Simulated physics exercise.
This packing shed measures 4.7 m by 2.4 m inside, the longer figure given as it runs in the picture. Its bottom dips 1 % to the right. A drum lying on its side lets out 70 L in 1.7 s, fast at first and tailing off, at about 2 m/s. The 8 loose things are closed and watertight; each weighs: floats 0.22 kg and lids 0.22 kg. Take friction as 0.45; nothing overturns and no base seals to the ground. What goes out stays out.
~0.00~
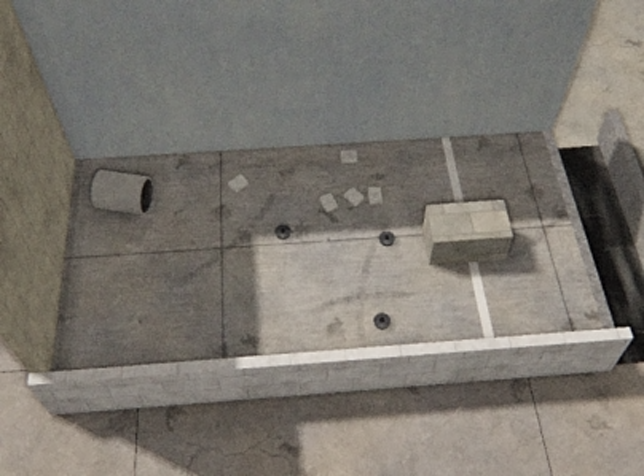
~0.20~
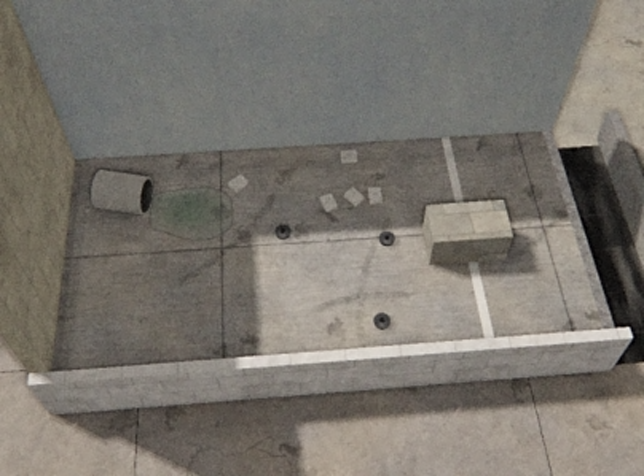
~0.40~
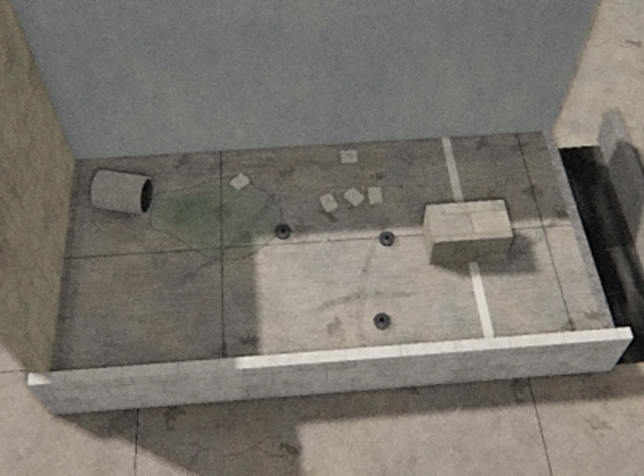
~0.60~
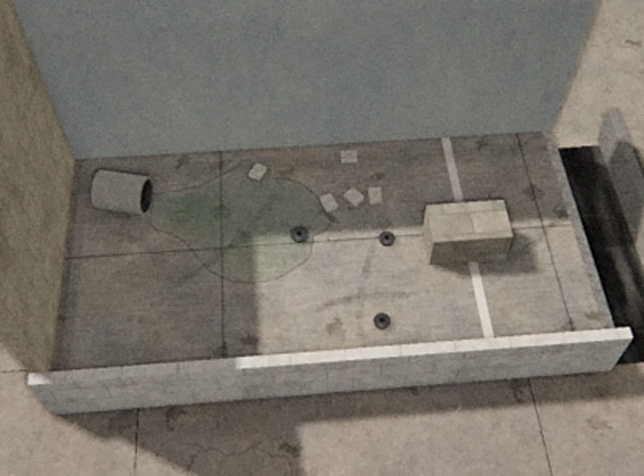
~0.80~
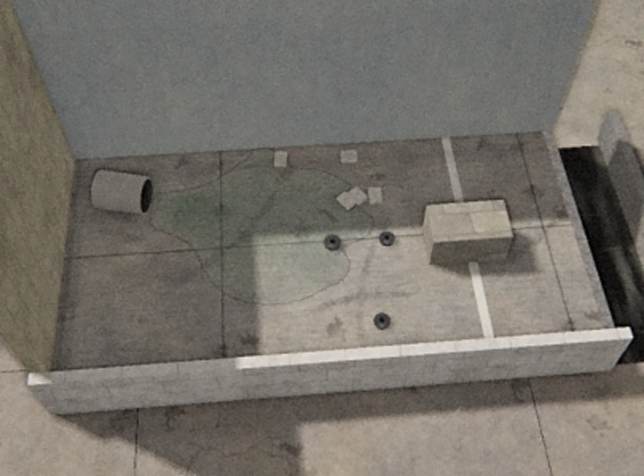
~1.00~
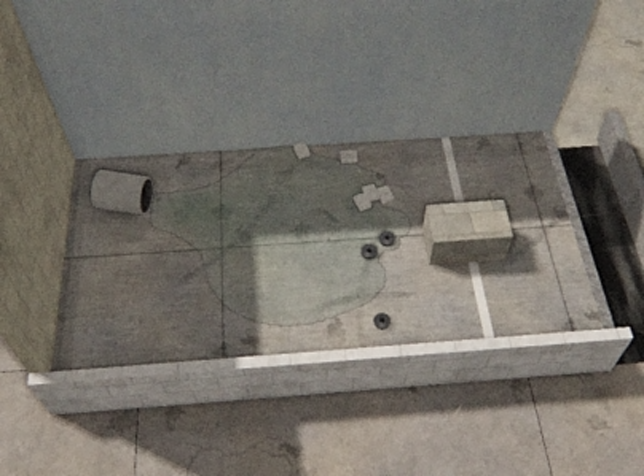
In a packing shed, water spreads rightward from a drum on its side, shifting small objects.
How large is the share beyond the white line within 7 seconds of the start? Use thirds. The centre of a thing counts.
It is at least two thirds.
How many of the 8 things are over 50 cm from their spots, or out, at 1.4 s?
I count 4.
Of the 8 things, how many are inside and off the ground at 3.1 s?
3 of them.
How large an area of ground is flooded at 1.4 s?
About 4.5 m2.
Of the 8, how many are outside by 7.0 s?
I count 7.
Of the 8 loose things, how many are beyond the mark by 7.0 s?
I count 8.
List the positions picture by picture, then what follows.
In the first frame, a lid at (283, 231) rests on the ground; a float at (238, 181), on the bottom; water covers 0.0 m2; 0 of 8 have shifted.
In the second frame, a lid at (283, 231), on the bottom; a float at (238, 181) rests on the ground; water covers 0.4 m2; 0 of 8 have shifted.
In the third frame, a lid at (283, 231), on the bottom; a float at (239, 181) rests on the ground; water covers 0.8 m2; 0 of 8 have shifted.
In the fourth frame, a lid at (299, 234) rests on the ground, 16 cm from its start; a float at (257, 170), on the bottom, 23 cm from its start; water covers 1.4 m2; 2 of 8 have shifted.
In the fifth frame, a lid at (332, 242), afloat, 47 cm from its start; a float at (280, 158) rests on the ground, 50 cm from its start; water covers 2.1 m2; 3 of 8 have shifted.
In the sixth frame, a lid at (369, 251), on the bottom, 82 cm from its start; a float at (302, 149), on the bottom, 73 cm from its start; water covers 3.0 m2; 5 of 8 have shifted.
After 1.4 s 0 of 8 are over the mark; 4 afloat.
After 3.1 s 8 of 8 are over the mark; 3 afloat.
After 4.9 s 8 of 8 are over the mark; 0 afloat.
After 7.0 s 8 of 8 are over the mark; 0 afloat.
